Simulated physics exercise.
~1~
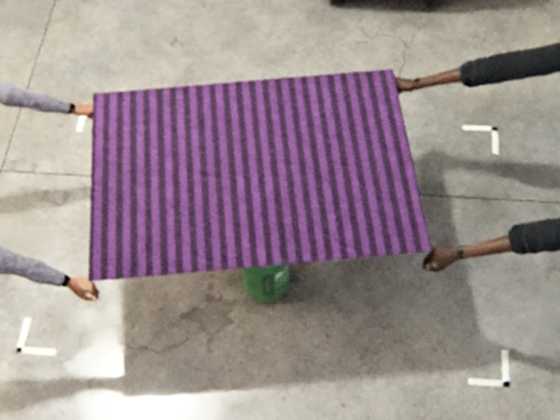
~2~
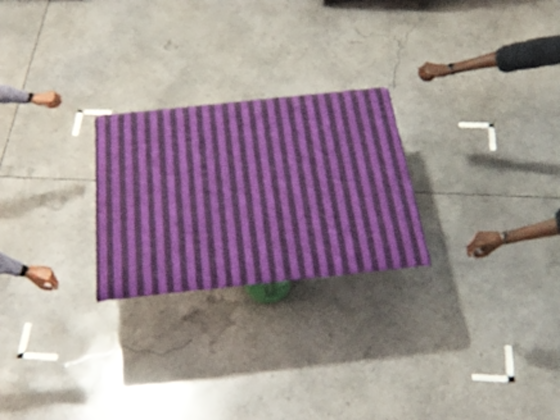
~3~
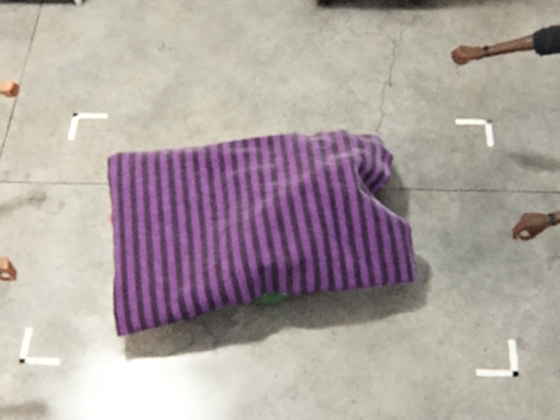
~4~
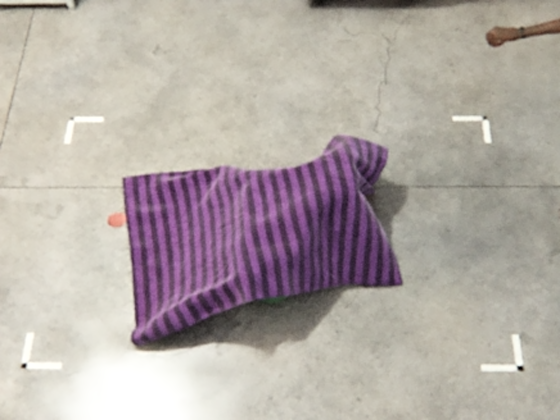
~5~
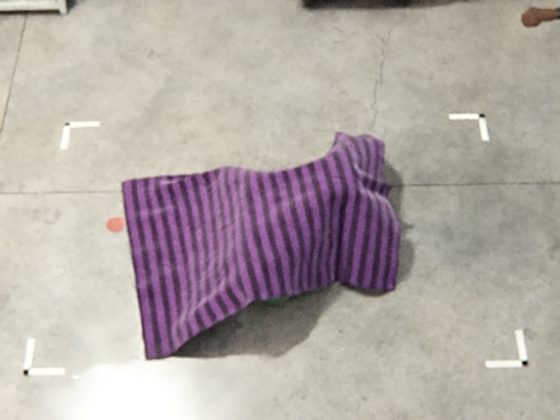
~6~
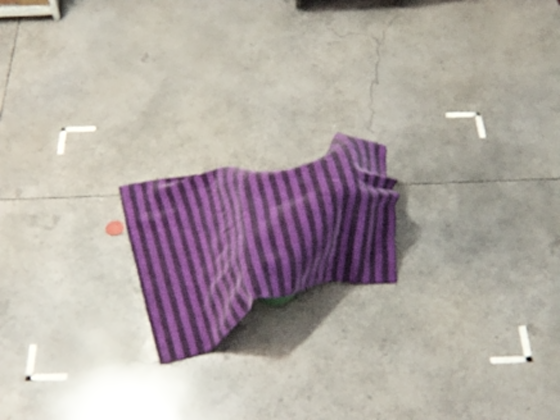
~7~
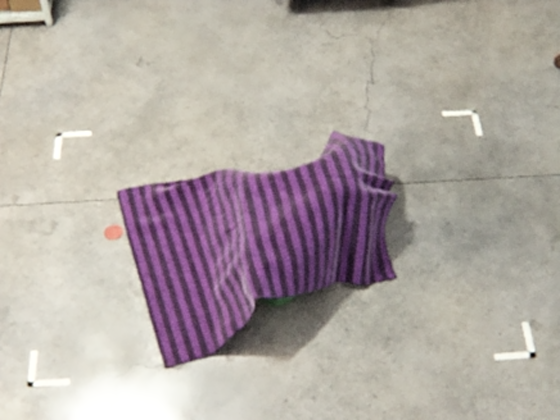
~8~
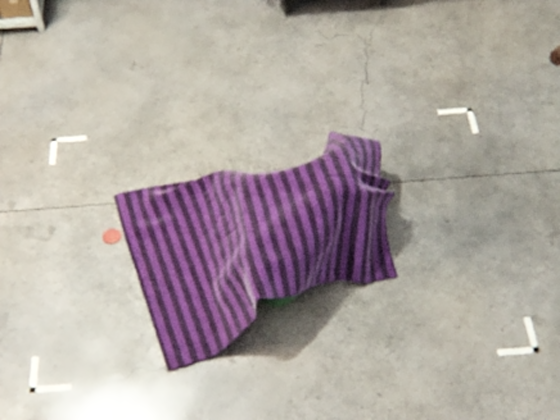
The video shows hands on both sides holding a purple striped blanket level above a green bucket on a concrete floor, then letting go. It drops and drapes in folds over the bucket and other hidden shapes, leaving a red disc uncovered at its left edge.
